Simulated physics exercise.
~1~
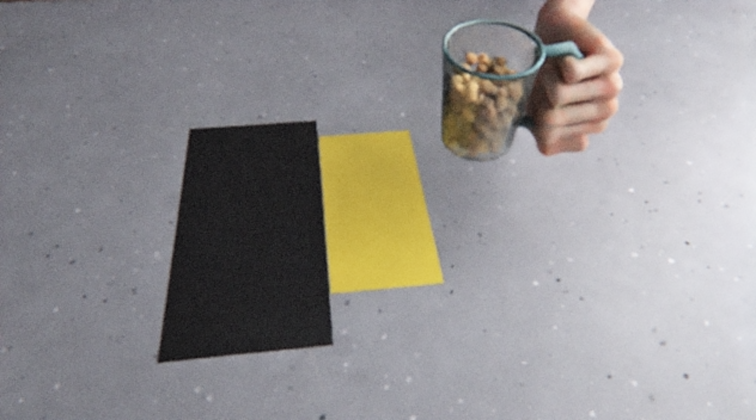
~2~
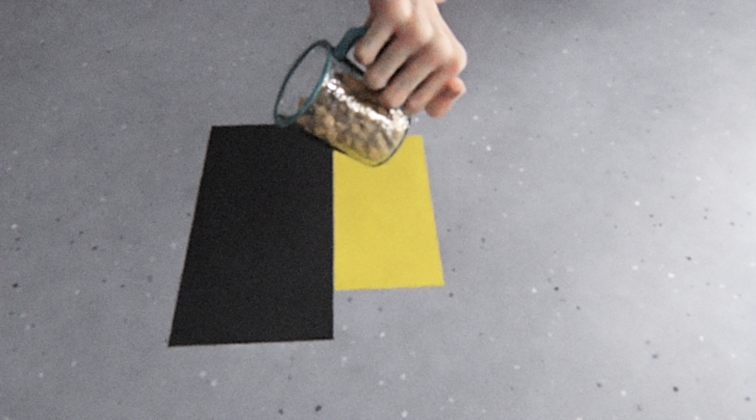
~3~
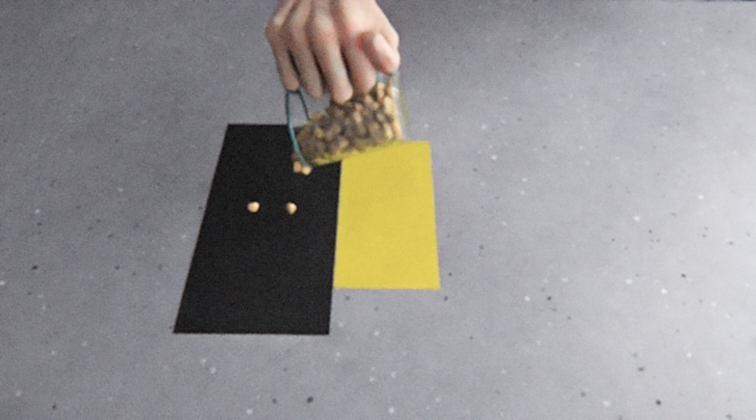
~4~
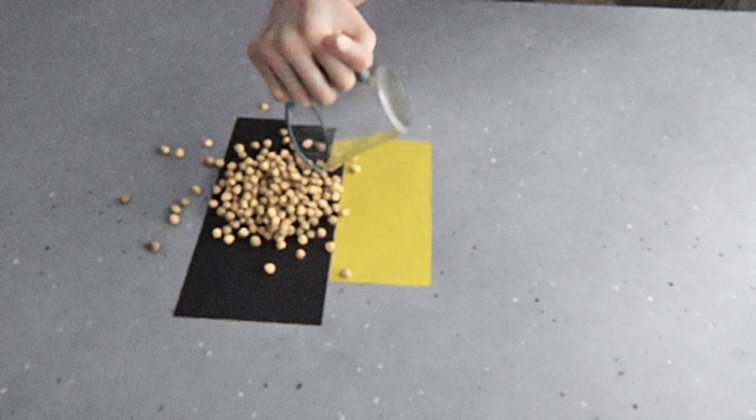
The video shows a hand moving a clear cup of dried chickpeas left over black and yellow mats on a grey table, then tipping it until the chickpeas pour out, forming a pile mostly on the black mat, with some scattered on the table around it.
